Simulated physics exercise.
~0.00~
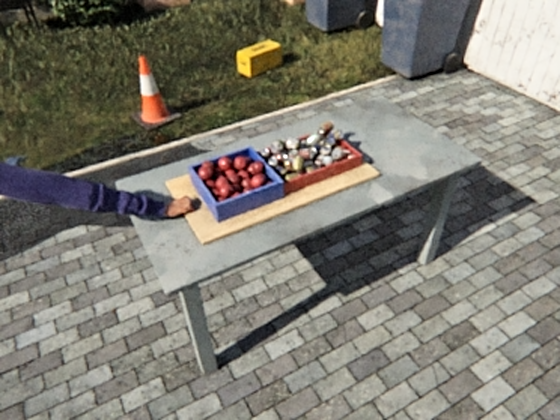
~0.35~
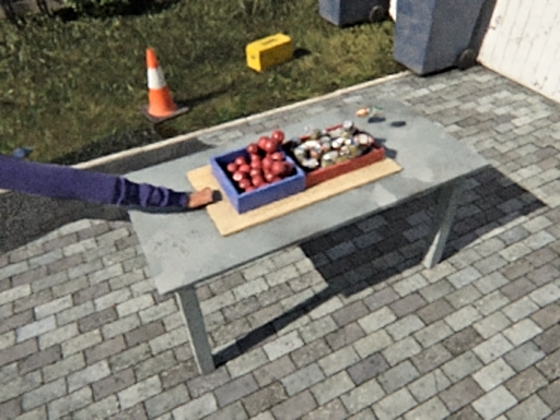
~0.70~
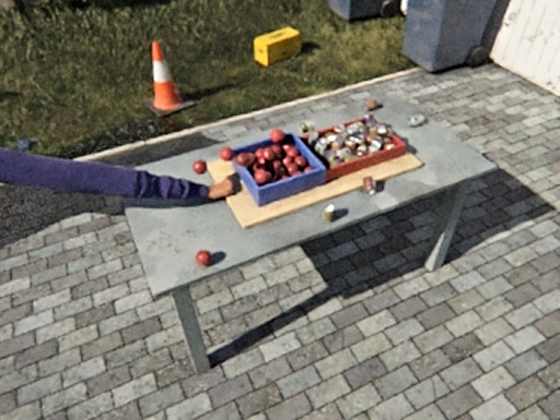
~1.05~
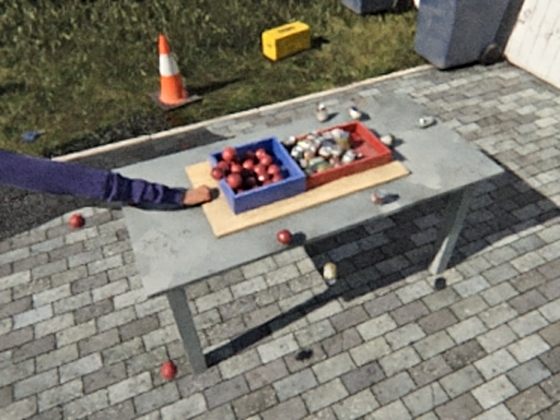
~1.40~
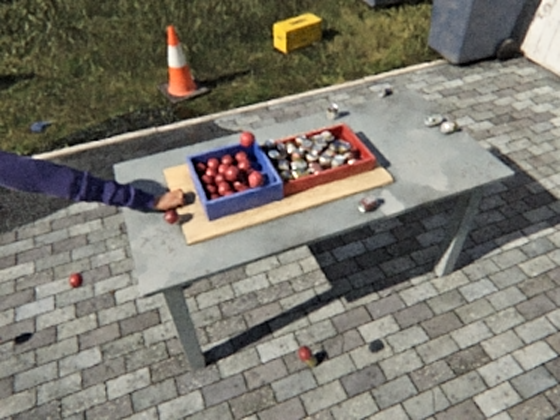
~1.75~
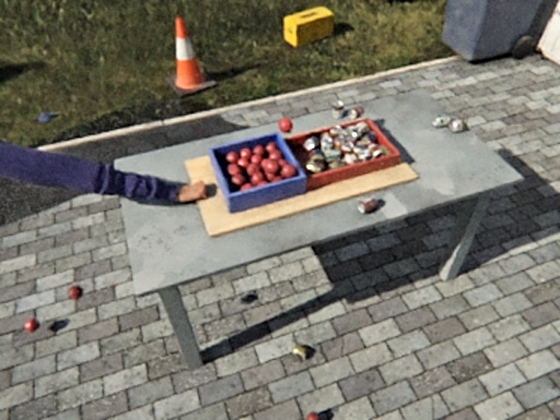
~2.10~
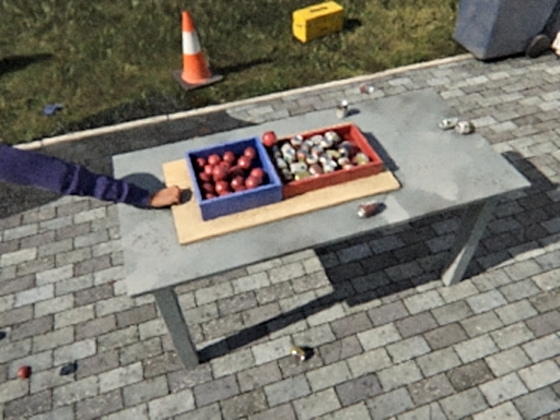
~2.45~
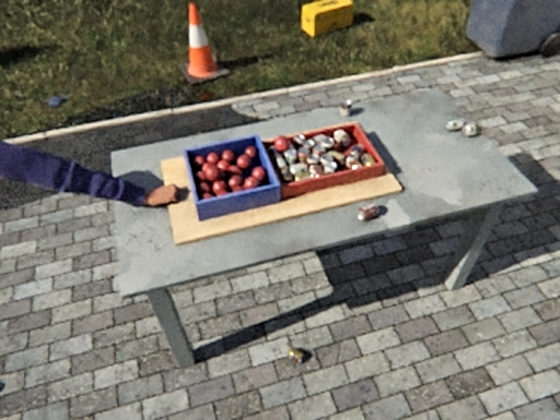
An arm shakes a board holding two containers, spilling some red apples and mini cans.
